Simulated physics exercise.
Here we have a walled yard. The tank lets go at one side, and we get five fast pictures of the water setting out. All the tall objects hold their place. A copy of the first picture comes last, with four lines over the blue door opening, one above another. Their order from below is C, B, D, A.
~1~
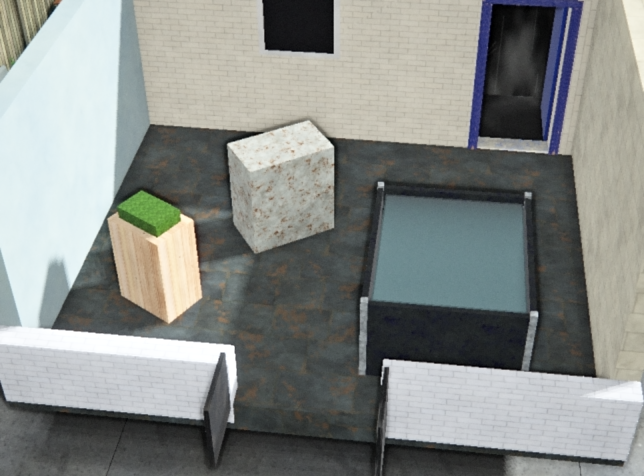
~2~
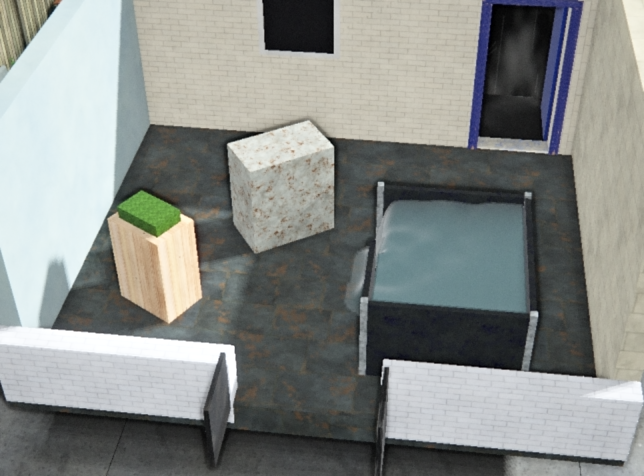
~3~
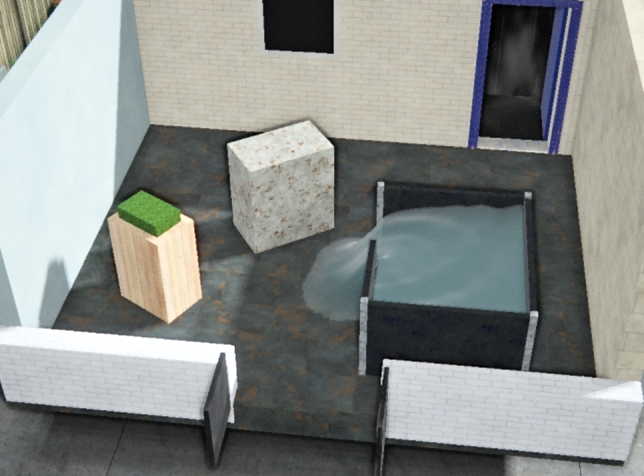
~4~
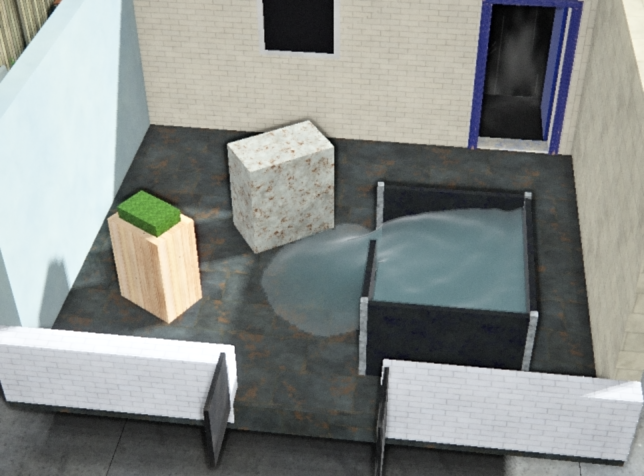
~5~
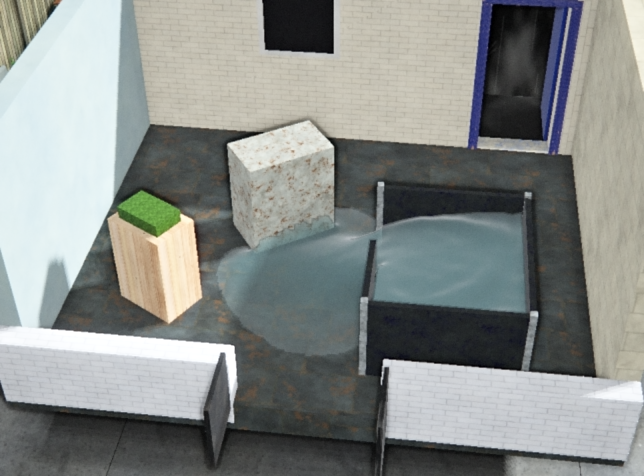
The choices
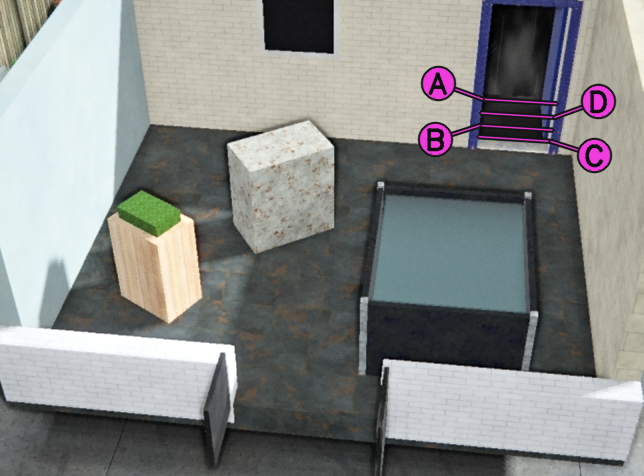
Water pours out of the left side of a dark-walled tank at the right of a walled yard, seen from above by a camera that stays still. A speckled pale block stands near the centre and a wooden block topped with green at left, with a blue doorway behind and an open gate in the low white front wall. The water spreads leftward across the dark floor in a widening, rounded sheet, reaching the speckled block's foot.
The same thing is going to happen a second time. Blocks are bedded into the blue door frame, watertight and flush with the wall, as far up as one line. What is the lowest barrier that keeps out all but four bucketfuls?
Mark C.
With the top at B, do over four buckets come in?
No, not at all.
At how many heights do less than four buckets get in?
All of them.
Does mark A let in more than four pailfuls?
No.
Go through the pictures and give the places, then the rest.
Water in the tank at rest, its middle at (451, 252); foot of the blue doorway at (512, 151); open gate at (308, 349), in the first picture.
Front seen at (353, 292), 1 % of the ground wet, in the second picture.
Front seen at (317, 305), 4 % of the ground wet, in the third picture.
Front seen at (270, 285), 8 % of the ground wet, in the fourth picture.
Front seen at (227, 259), 13 % of the ground wet, in the fifth picture.
On the marked copy, A at (519, 101); B at (515, 127); C at (514, 139); D at (517, 115); from the bottom up C, B, D, A.
Choosing A, nothing gets over.
Choosing B, nothing gets over.
Choosing C, nothing gets over.
Choosing D, nothing gets over.
